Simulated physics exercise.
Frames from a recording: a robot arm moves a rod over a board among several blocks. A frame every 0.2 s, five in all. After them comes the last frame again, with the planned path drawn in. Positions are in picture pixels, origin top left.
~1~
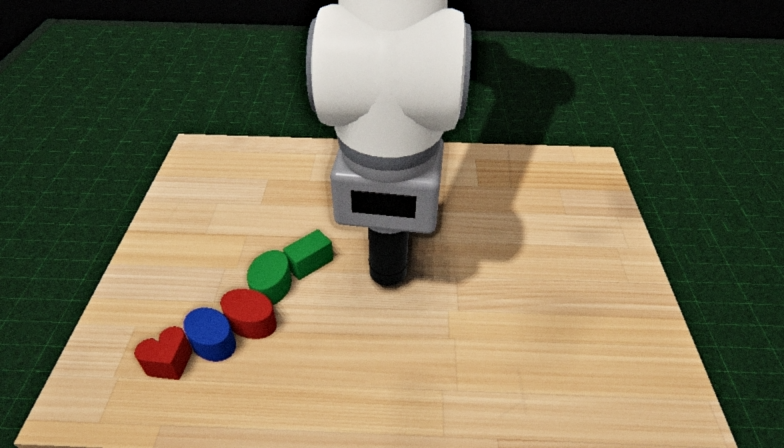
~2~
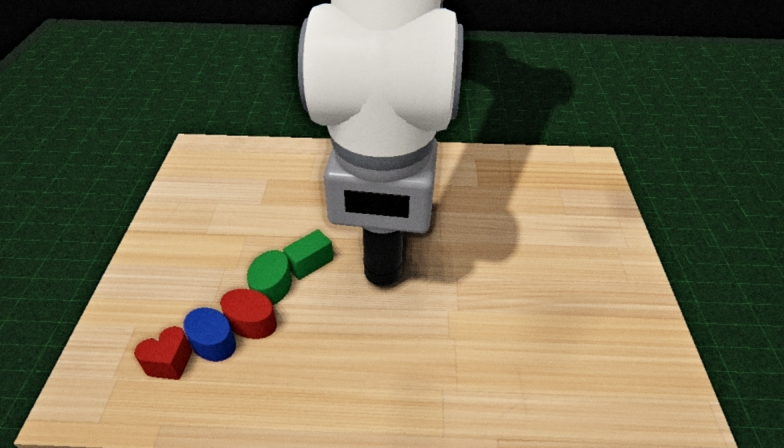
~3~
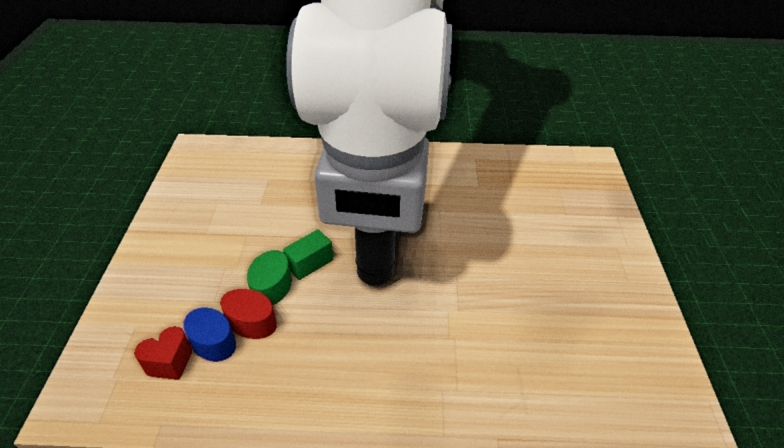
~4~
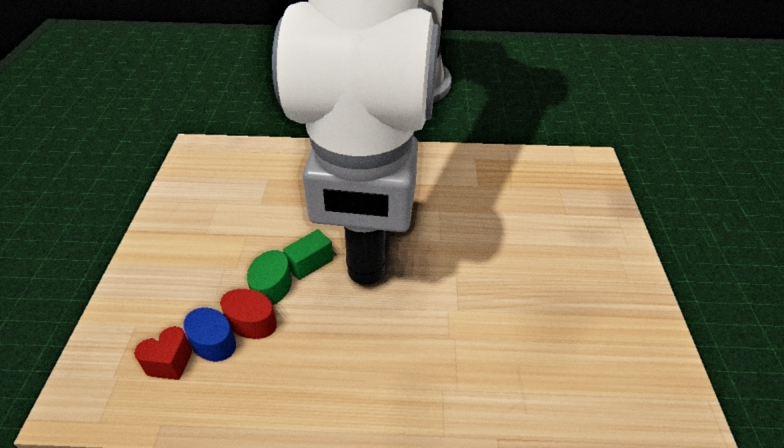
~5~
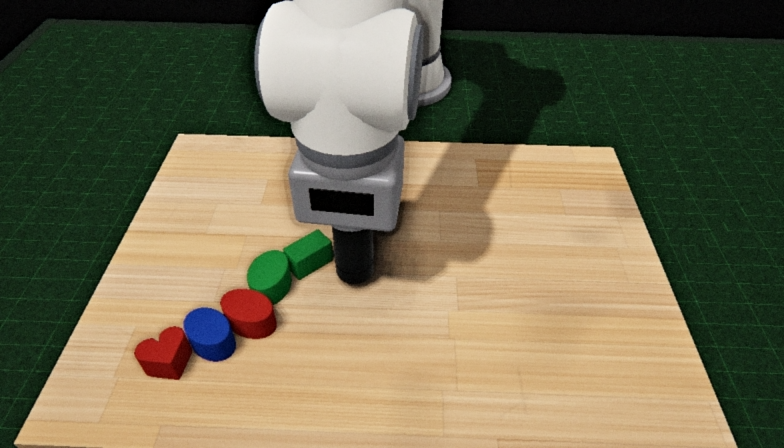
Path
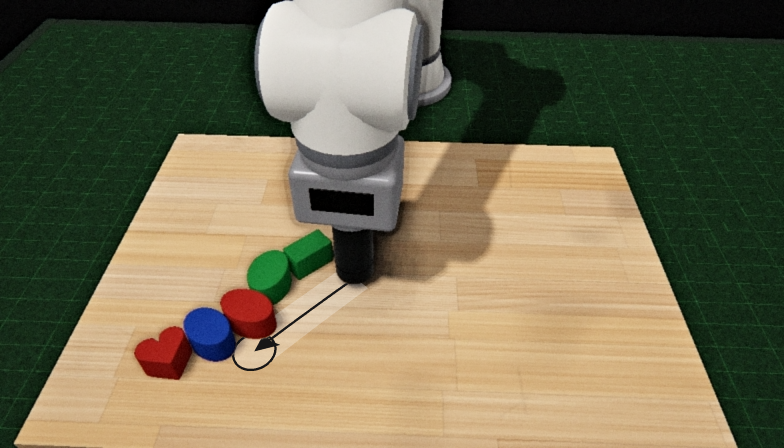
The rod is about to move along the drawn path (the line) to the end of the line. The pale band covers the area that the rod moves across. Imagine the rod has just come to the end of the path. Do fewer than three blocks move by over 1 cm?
In short: No.
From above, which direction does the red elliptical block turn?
It swings round clockwise.
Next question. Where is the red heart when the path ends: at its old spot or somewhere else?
It moves.
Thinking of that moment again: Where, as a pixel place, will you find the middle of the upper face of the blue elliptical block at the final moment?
Its top middle is near (177, 322).
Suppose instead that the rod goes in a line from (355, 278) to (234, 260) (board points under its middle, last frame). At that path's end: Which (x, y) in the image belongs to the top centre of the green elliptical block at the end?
Its top middle: (234, 273).
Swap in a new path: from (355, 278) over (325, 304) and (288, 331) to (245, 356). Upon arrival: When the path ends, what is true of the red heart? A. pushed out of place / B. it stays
The one that fits is A, pushed out of place.
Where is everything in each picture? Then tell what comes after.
The first picture shows tip of the rod (388, 273), middles of tops, red heart (161, 345), blue elliptical block (206, 325), red elliptical block (246, 304), green elliptical block (268, 268).
The second picture shows rod (383, 272), nothing pushed.
The third picture shows rod (375, 272), nothing pushed.
The fourth picture shows rod (366, 271), nothing pushed.
The fifth picture shows rod (355, 271), red heart (161, 345), blue elliptical block (206, 325), red elliptical block (246, 304), green elliptical block (268, 268).
The line goes from (355, 278) directly to (254, 351).
What follows on the original path. One third of the way, rod (323, 294); nothing pushed yet.
Two thirds of the way, rod (289, 318); red elliptical block (240, 305).
At the end, rod (252, 345); red heart (142, 354), turned 30° anticlockwise; blue elliptical block (177, 322), turned 20° anticlockwise; red elliptical block (223, 308), turned 65° clockwise; green elliptical block unmoved.
